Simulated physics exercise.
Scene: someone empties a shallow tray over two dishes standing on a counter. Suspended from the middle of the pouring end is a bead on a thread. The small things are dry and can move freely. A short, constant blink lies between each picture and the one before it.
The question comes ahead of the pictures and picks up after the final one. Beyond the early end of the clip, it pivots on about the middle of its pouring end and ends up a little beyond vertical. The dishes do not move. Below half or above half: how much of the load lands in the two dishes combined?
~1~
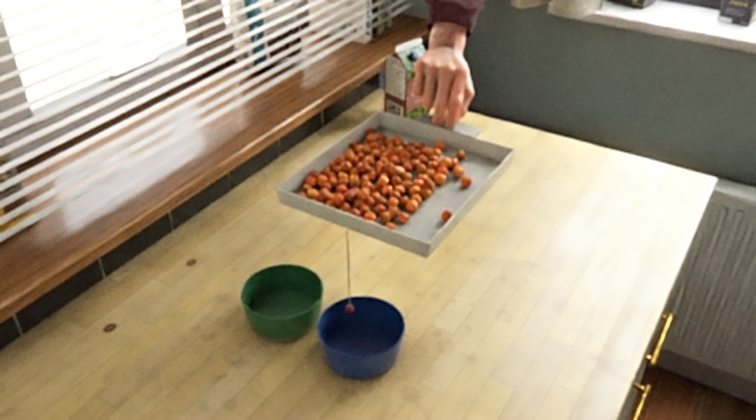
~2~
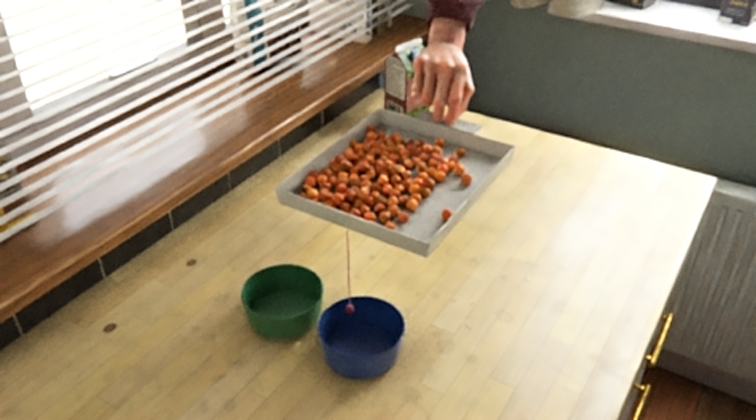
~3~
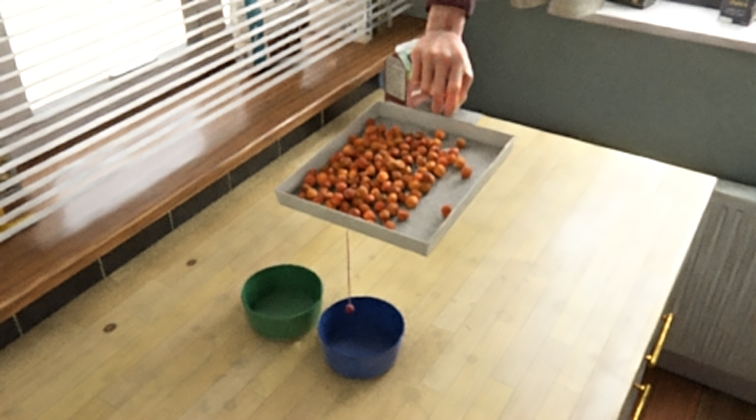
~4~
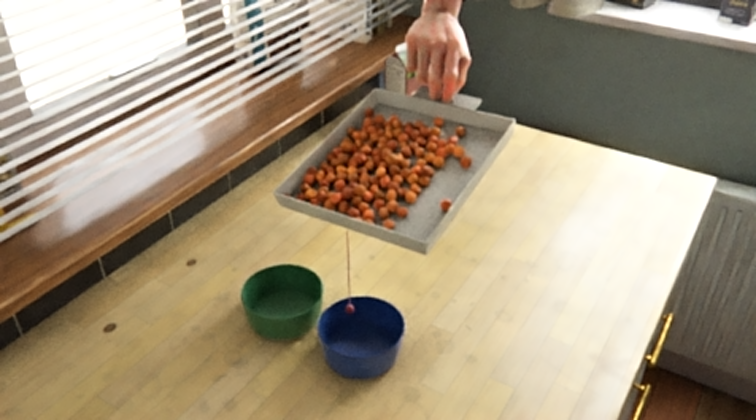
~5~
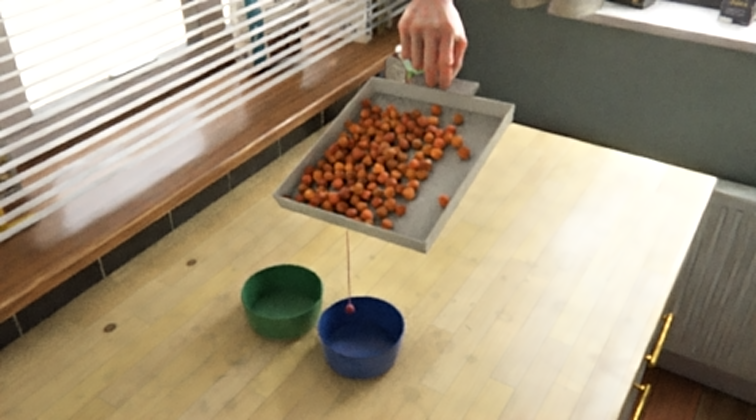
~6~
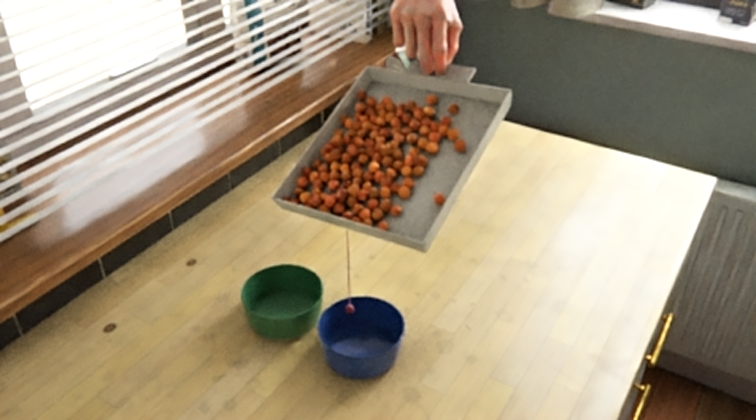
Below half.
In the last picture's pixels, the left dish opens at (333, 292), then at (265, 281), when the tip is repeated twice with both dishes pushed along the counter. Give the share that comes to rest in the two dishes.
The first try gives 0 per cent, the second 20 per cent.
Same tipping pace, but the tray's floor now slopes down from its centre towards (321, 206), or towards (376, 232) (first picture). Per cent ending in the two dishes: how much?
First heading 70 %, second heading 10 %.
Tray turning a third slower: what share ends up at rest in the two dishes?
It would be close to 20 per cent.
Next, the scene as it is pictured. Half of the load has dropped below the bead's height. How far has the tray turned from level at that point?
Reading: Some 120°.
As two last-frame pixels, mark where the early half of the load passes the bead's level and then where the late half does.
The leading part at (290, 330), the rest of it at (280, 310).
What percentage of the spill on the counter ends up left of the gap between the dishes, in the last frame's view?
I'd put it at close to 80 per cent.
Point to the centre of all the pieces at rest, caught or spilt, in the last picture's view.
Around (266, 363).
Soon after the last picture, tray tipped steeply; nearly all on the tray; a stray few in the left dish; a stray few in the air.
A little later, tray tipped past a quarter turn; most on the tray; a stray few in the left dish; a small part outside both; a small part in the air.
Later still, tray tipped past a quarter turn; a stray few in the right dish; about a quarter in the left dish; most outside both.
At rest, tray tipped past a quarter turn; a stray few in the right dish; about a quarter in the left dish; most outside both.
